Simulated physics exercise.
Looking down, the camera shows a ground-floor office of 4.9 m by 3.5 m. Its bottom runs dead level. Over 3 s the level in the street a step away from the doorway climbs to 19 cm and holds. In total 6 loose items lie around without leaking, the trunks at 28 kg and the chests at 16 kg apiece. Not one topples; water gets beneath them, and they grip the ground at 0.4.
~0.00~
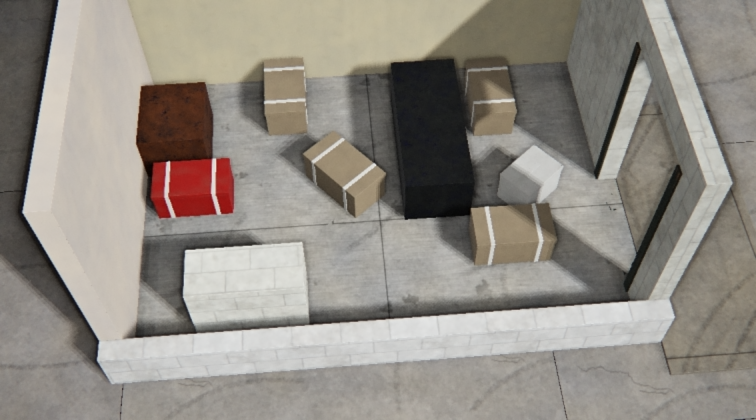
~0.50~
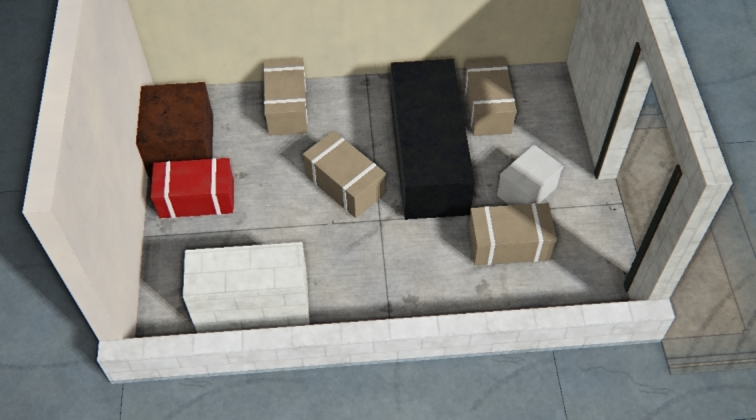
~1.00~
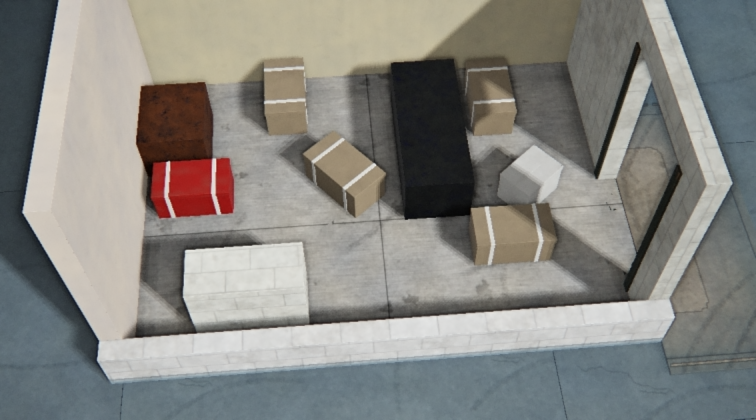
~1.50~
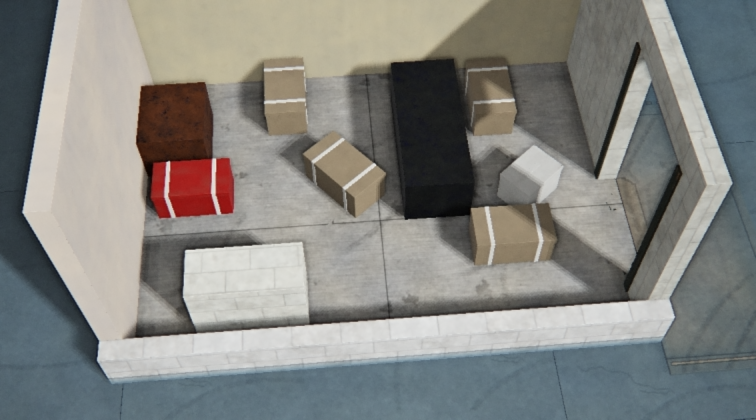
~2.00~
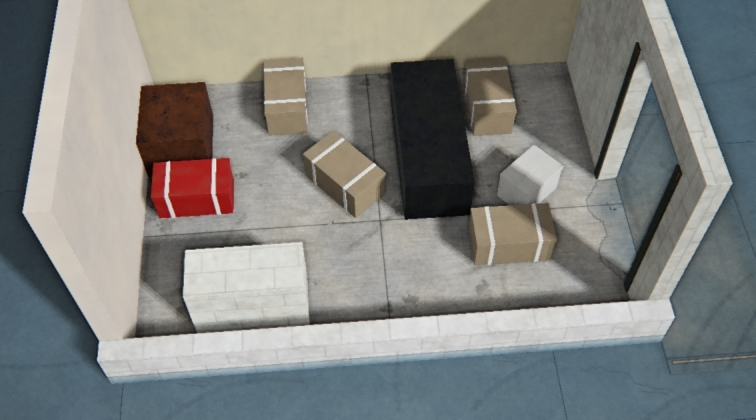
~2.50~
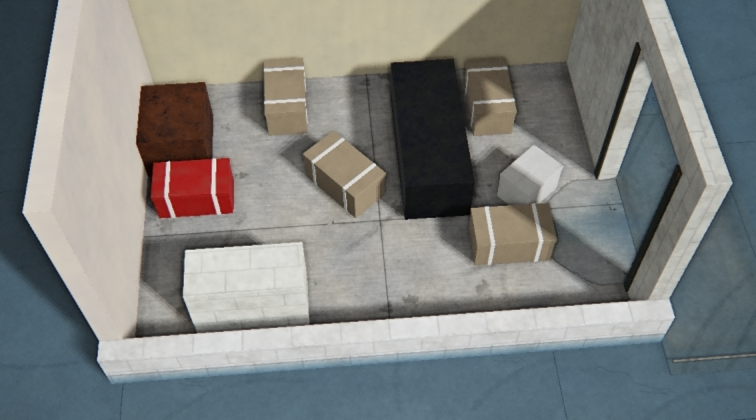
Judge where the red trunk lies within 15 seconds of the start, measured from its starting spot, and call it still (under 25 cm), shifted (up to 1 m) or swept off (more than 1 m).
It is swept off.
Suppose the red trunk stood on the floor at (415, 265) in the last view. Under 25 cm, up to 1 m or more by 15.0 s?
So it journeys a long way.
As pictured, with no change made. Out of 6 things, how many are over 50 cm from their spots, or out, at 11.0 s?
I make it 2 by then.
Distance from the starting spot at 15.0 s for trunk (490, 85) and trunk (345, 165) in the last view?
Net displacement, in order: 40 cm; 60 cm.
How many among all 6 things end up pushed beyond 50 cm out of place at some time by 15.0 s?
Answer: 6.
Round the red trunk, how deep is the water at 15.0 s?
The depth there is around 15 cm.
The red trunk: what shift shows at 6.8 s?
I'd guess some 0 cm by then.
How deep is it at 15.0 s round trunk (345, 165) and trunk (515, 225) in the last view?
Some 12 cm at the first, some 15 cm at the second.
After 3.5 s the red trunk is near (191, 177), 0.0 m from its start, aground; 0 afloat.
After 6.8 s the red trunk is near (191, 177), 0.0 m from its start, aground; 0 afloat.
After 11.0 s the red trunk is near (207, 167), 0.2 m from its start, afloat; 4 afloat.
After 15.0 s the red trunk is near (302, 77), 1.7 m from its start, afloat; 6 afloat.
